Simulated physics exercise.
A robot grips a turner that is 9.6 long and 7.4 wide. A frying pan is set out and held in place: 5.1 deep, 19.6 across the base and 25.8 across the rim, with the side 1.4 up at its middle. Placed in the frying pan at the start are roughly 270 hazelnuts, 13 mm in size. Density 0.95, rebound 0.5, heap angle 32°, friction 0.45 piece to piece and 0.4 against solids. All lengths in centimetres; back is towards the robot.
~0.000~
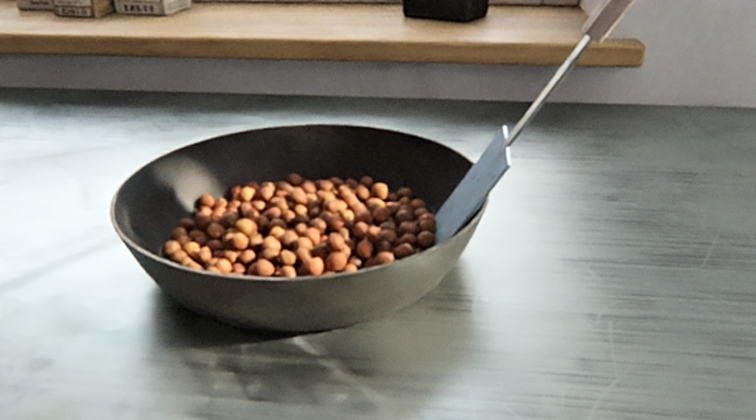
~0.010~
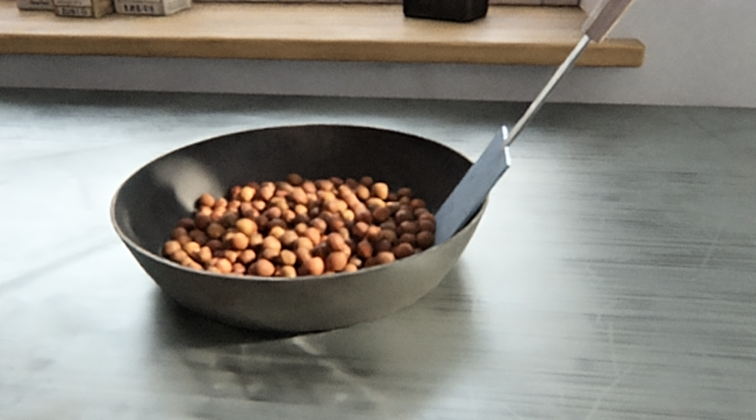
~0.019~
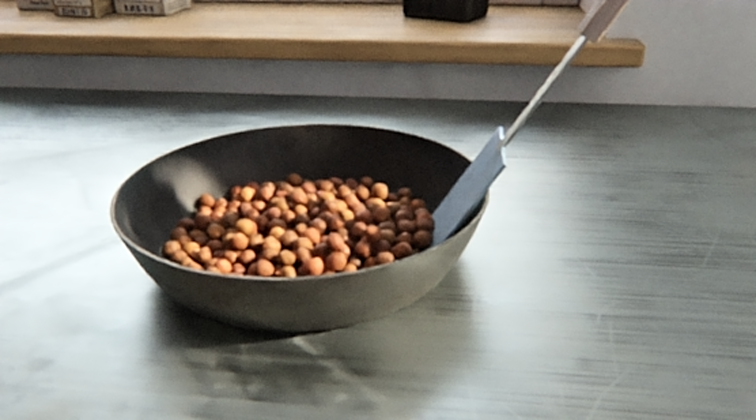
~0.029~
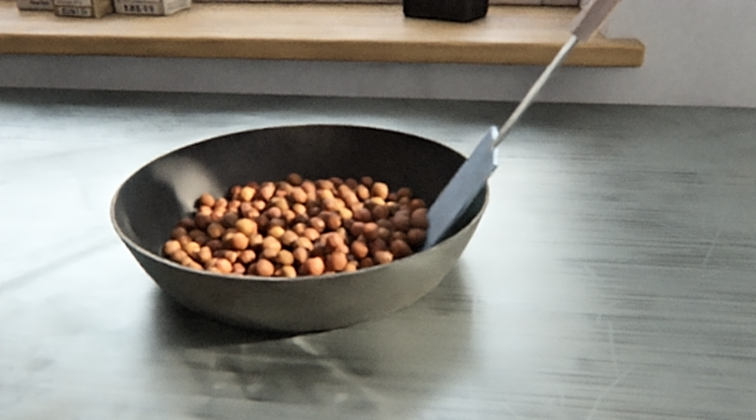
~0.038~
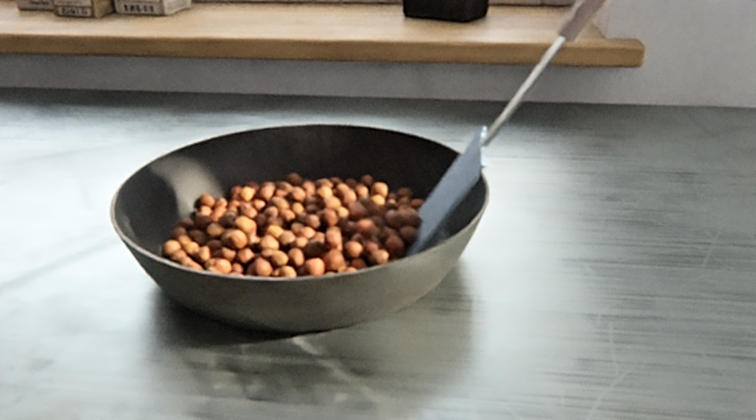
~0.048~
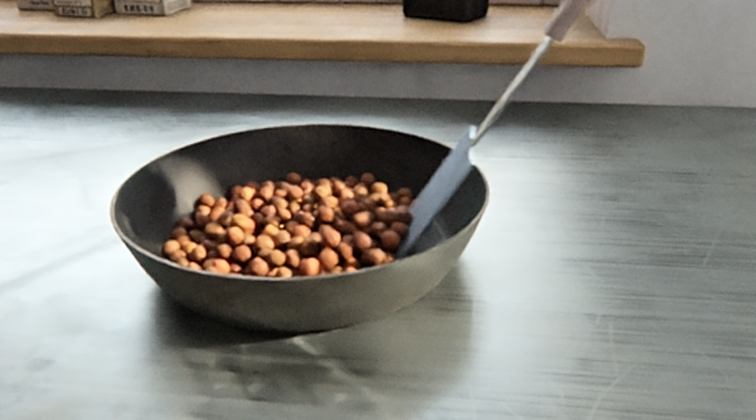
A grey, streaked countertop is seen from slightly above, with a light wooden shelf along a pale wall behind it, holding small boxes at left and a black object near the middle. A dark frying pan full of reddish-brown hazelnuts sits left of centre, a blue-grey turner leaning in at its right side. The turner barely moves at first, then slides left, nudging the nearest nuts, while pan and camera stay still.
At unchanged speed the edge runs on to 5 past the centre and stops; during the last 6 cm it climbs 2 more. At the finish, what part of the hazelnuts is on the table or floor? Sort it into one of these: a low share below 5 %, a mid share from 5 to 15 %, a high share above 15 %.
A low share, below 5 %.
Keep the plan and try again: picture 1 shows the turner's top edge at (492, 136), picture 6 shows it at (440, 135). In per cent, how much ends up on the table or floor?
10 %.
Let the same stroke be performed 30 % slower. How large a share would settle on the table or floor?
Roughly 0 per cent, I'd say.
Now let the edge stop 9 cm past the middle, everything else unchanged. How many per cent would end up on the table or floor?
I'd expect close to 15 per cent then.
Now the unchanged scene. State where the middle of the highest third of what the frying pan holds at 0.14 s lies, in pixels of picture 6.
Centre: Roughly (269, 213) in the last picture.
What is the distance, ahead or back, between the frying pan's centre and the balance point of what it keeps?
Offset forward: Around 4.5 cm.
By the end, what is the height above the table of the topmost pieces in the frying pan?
Roughly 5.5 centimetres.
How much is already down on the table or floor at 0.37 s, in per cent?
My estimate is roughly 0 %.
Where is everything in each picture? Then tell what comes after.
The first picture shows the turner top edge at (507, 144), sloping 58°; upper third of the load around (314, 224), from x 170 to 425, top at y 180; 269 in the frying pan.
The second picture shows the turner top edge at (507, 144), sloping 58°; upper third of the load around (314, 224), from x 170 to 425, top at y 180.
The third picture shows the turner top edge at (503, 144), sloping 58°; upper third of the load around (314, 224), from x 170 to 425, top at y 180.
The fourth picture shows the turner top edge at (495, 144), sloping 58°; upper third of the load around (315, 222), from x 170 to 420, top at y 180.
The fifth picture shows the turner top edge at (484, 144), sloping 58°; upper third of the load around (313, 222), from x 170 to 420, top at y 180.
The sixth picture shows the turner top edge at (472, 144), sloping 58°; upper third of the load around (309, 221), from x 170 to 420, top at y 180; 269 in the frying pan.
After 0.10 s, sloping 58°, highest piece 6 above the table; 269 in the frying pan.
After 0.14 s, sloping 58°, highest piece 6 above the table; 269 in the frying pan.
After 0.37 s, sloping 58°, highest piece 5 above the table; 268 in the frying pan, 1 on the table or floor.
After 1.42 s, sloping 58°, highest piece 5 above the table; 268 in the frying pan, 1 on the table or floor.
In the end, 268 in the frying pan, 1 on the table or floor. That is 0 % on the table or floor.
